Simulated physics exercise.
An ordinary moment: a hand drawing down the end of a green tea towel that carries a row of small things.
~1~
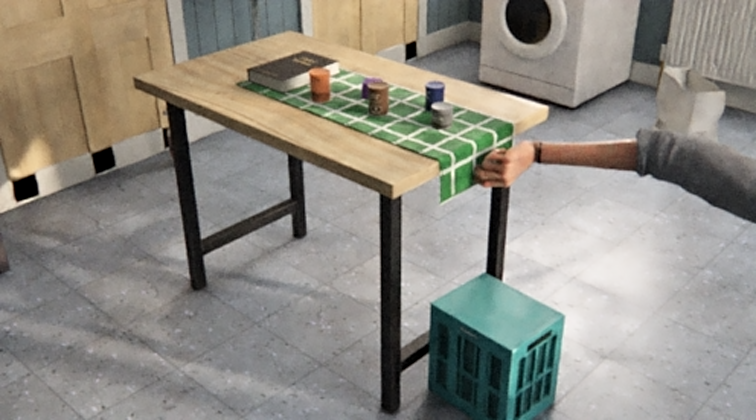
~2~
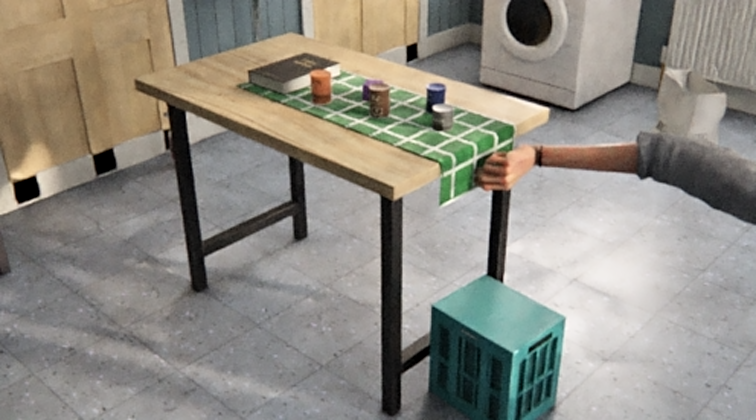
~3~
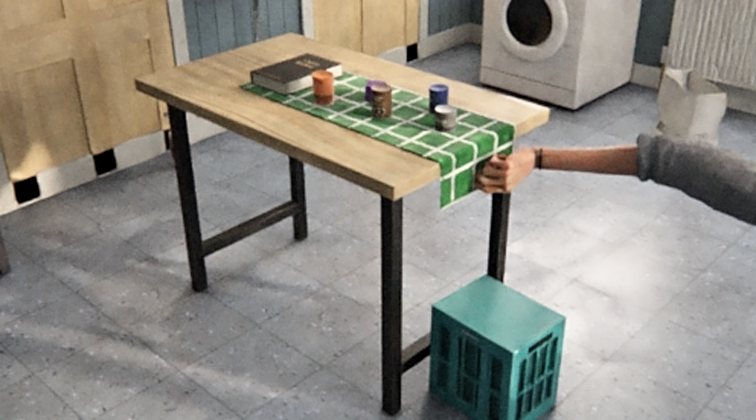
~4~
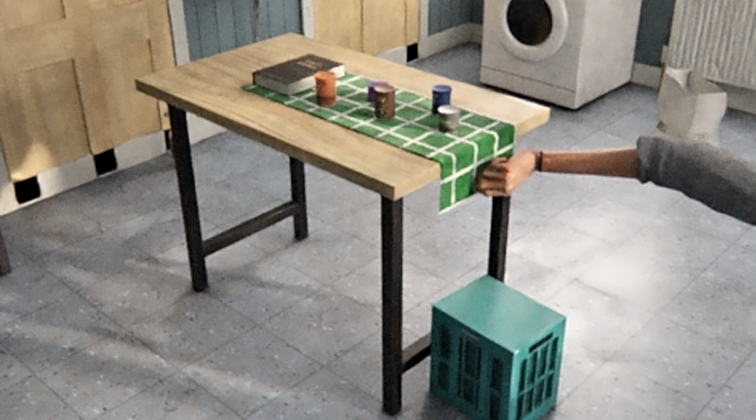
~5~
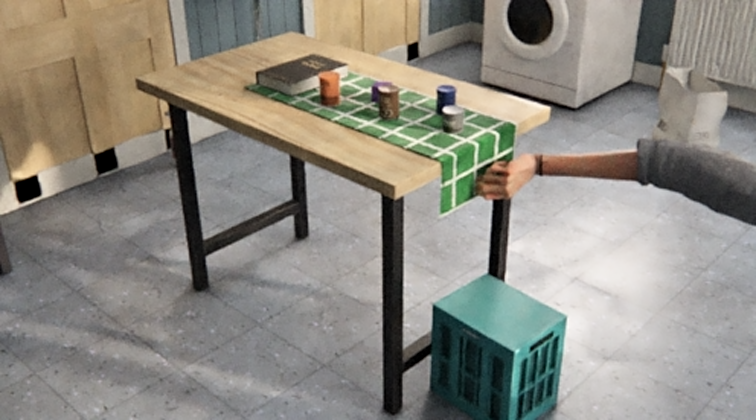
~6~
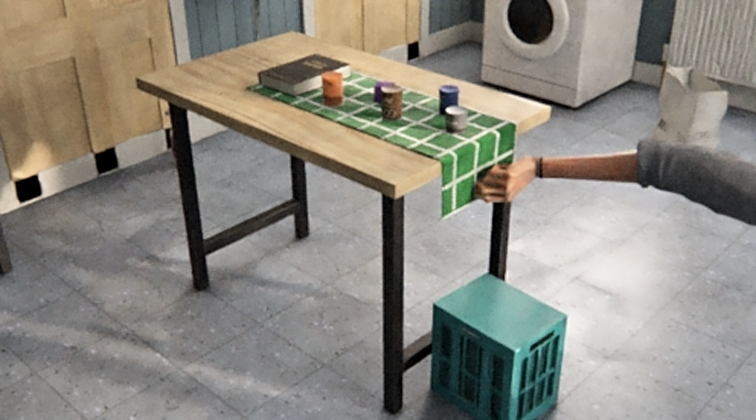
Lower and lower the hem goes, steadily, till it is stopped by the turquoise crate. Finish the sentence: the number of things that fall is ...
The number of things that fall is three.
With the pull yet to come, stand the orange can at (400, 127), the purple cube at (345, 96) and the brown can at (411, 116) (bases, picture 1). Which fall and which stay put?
The orange can ends up off, the purple cube ends up on top and the brown can ends up off.
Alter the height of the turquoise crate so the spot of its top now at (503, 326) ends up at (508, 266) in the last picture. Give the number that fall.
Over the edge go 1.
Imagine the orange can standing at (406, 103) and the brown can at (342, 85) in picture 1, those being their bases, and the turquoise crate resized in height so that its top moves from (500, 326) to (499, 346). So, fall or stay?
Orange can is gone, brown can stays.
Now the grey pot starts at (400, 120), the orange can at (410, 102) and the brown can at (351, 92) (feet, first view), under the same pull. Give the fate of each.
Outcome: Grey pot falls away, orange can falls away, brown can stays.
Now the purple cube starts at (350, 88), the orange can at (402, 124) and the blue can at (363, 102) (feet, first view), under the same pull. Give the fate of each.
The purple cube stays put; the orange can ends up off; the blue can stays put.
Soon after, hem near (478, 219); all still up.
After that, hem near (478, 261); grey pot and blue can gone.
And then, hem on the crate; grey pot, blue can and brown can gone.
In the end, hem on the crate; grey pot, blue can and brown can gone. It carries off three.
